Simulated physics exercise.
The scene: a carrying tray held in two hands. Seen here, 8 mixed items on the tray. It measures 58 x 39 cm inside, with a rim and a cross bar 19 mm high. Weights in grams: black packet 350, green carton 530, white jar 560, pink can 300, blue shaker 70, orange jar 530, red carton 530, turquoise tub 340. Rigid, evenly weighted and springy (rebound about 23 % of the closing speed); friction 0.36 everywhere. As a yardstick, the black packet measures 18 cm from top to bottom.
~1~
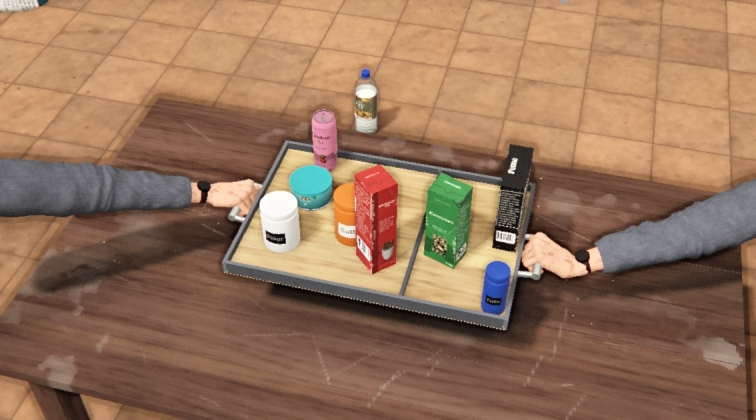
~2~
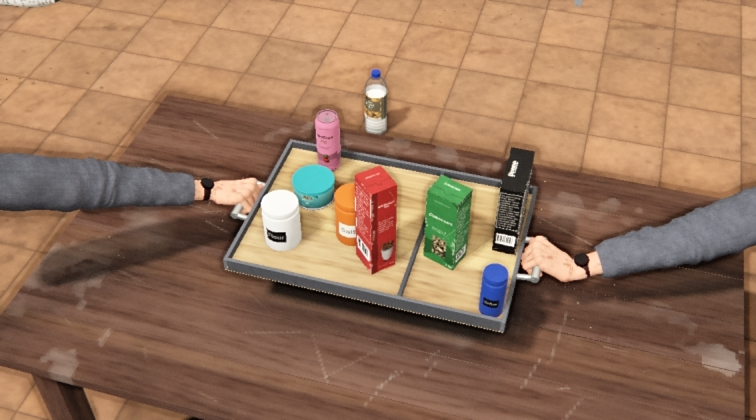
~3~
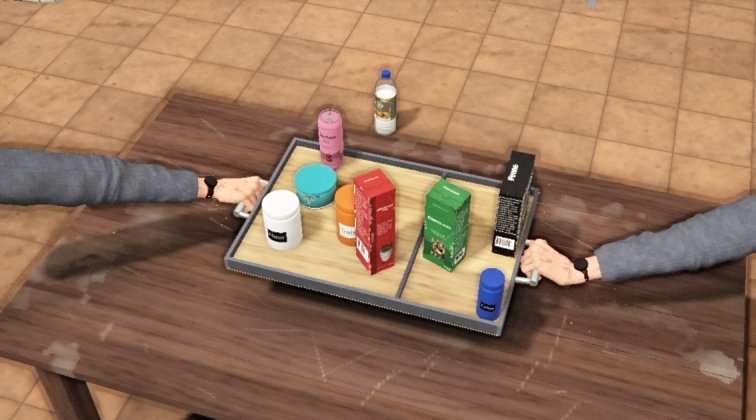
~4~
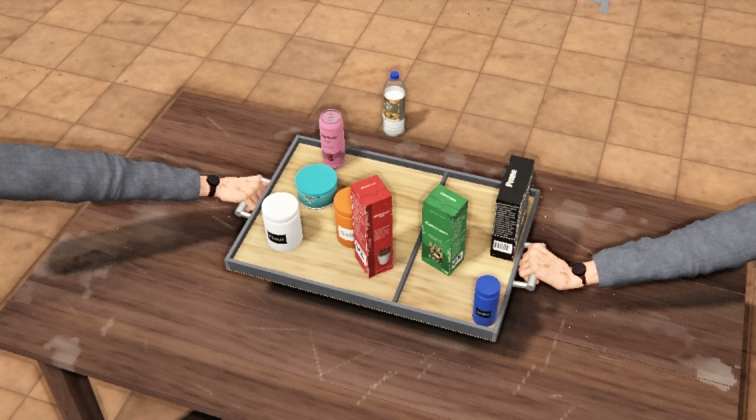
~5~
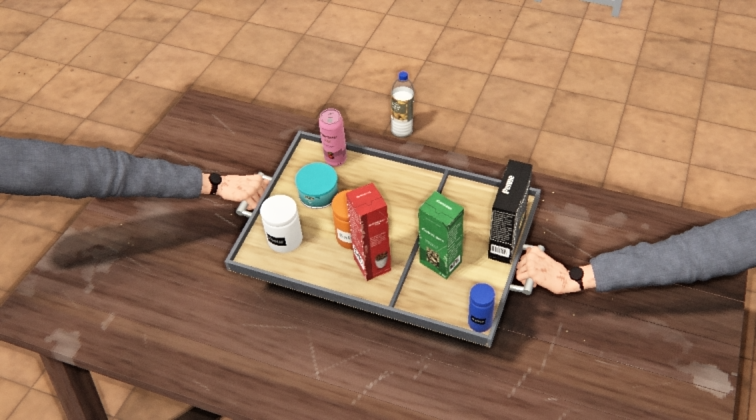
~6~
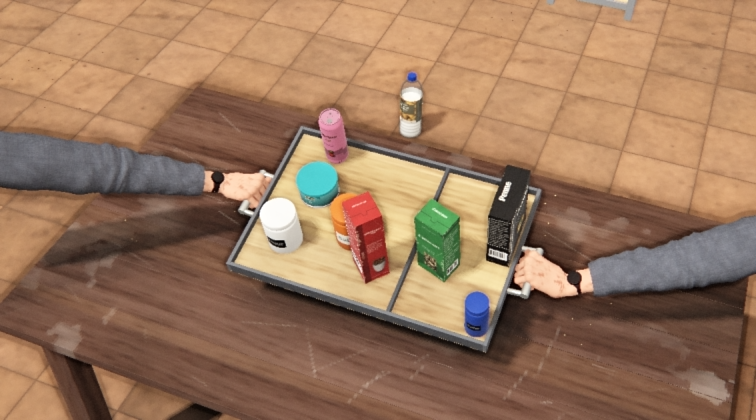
The clip opens on two hands holding a nearly level tray of jars, cartons and other containers above a wooden table, with a bottle standing beyond it. The near edge then dips gently as the view shifts slightly, while the items keep their places and the hands keep their grip.
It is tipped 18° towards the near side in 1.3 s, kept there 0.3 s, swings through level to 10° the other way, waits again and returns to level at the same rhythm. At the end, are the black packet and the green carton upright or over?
The black packet keeps standing; the green carton topples.
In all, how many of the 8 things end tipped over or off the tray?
That comes to 1.
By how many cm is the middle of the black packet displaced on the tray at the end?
Some 0 cm.
Then, 1.10 s past the last view, tray at 15°, near edge down; green carton now off the tray.
Then, 1.60 s past the last view, tray at 2°, far edge down.
Then, 1.90 s past the last view, tray at 9°, far edge down.
Then, 2.70 s past the last view, black packet resting near (511, 213).
Finally, off the tray and tipped over, green carton; the other 7 still in place (within 5 cm). Final places as that camera would see them, black packet near (510, 214).
